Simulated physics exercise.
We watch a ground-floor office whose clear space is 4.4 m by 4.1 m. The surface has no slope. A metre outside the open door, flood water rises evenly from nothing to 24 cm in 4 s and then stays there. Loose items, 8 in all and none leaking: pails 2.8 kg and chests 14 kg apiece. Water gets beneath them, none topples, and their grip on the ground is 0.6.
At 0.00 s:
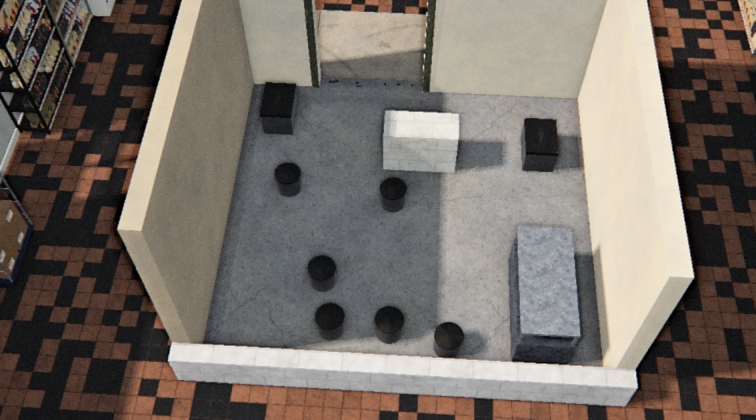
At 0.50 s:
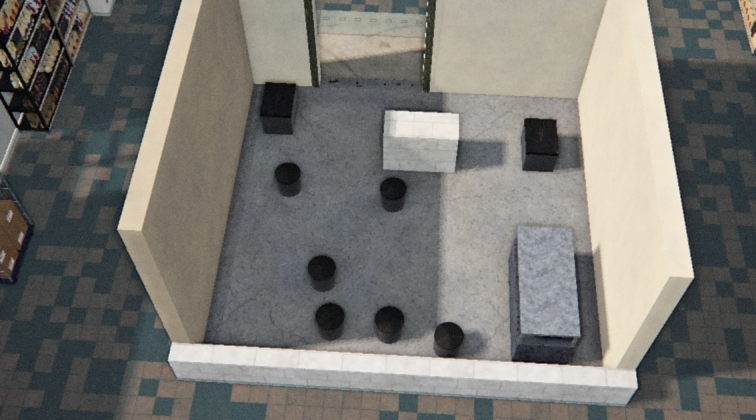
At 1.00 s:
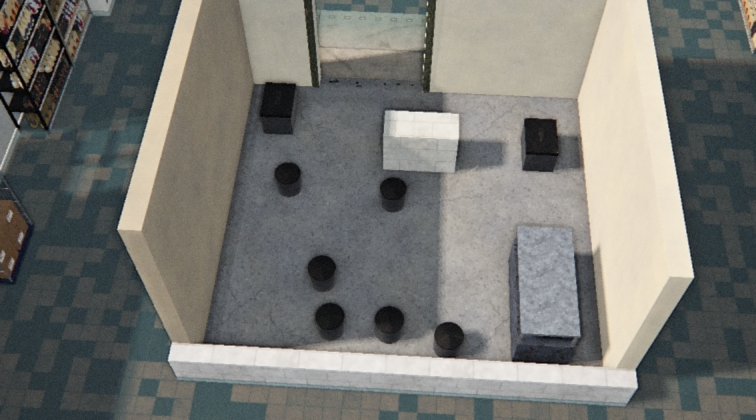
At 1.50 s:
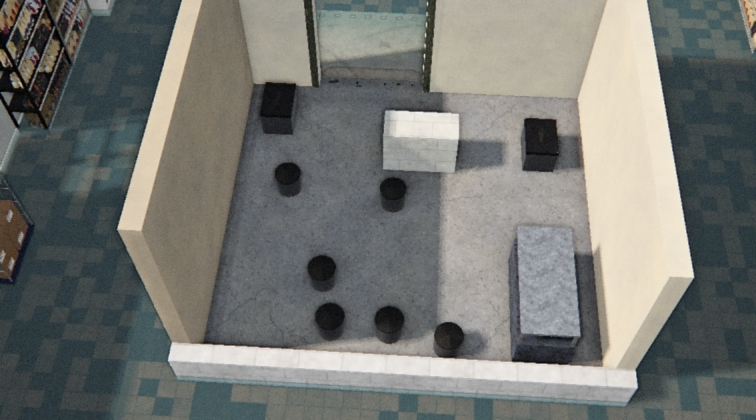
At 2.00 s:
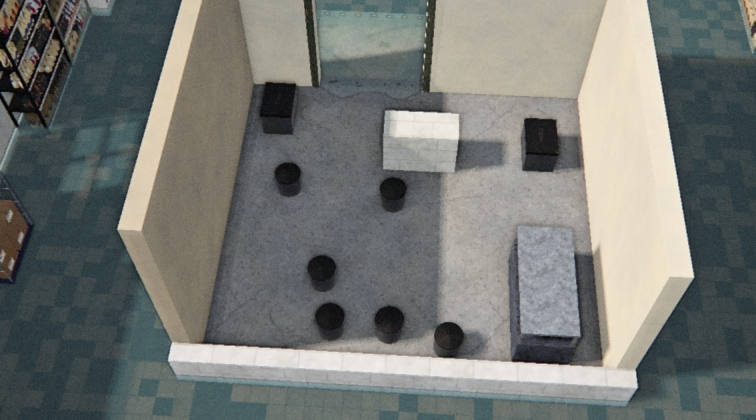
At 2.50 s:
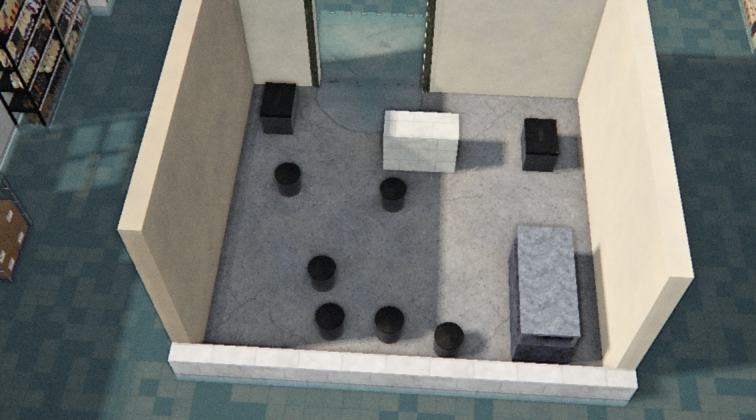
To begin with, brown and black tiles surround a pale-walled room holding six dark round pails and two black chests. Blue-green water then covers the outside floor and creeps up to the open doorway at the back. Finally a shallow, rounded sheet spreads just inside, while the pails and chests stay still.
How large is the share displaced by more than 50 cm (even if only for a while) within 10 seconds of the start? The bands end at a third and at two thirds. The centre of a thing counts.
Share: At least two thirds.
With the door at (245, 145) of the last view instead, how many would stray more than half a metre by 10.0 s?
Then 7.
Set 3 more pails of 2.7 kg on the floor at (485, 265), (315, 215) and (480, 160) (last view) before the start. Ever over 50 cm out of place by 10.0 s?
In turn: Past it, more, less.
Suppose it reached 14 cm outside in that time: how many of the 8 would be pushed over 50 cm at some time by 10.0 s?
Then 4.
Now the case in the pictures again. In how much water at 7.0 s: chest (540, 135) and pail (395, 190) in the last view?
Roughly 5 and 2 cm.
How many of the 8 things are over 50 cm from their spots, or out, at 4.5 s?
I count 0.
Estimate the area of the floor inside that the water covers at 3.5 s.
Roughly 3.0 m2.
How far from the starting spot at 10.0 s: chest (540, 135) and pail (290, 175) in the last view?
In turn: 140 cm, 300 cm.
After 3.5 s 0 of 8 are over 50 cm from their spots; 0 afloat.
After 4.5 s 0 of 8 are over 50 cm from their spots; 0 afloat.
After 7.0 s 2 of 8 are over 50 cm from their spots; 4 afloat.
After 10.0 s 6 of 8 are over 50 cm from their spots, and 6 have been at some point; 7 afloat.
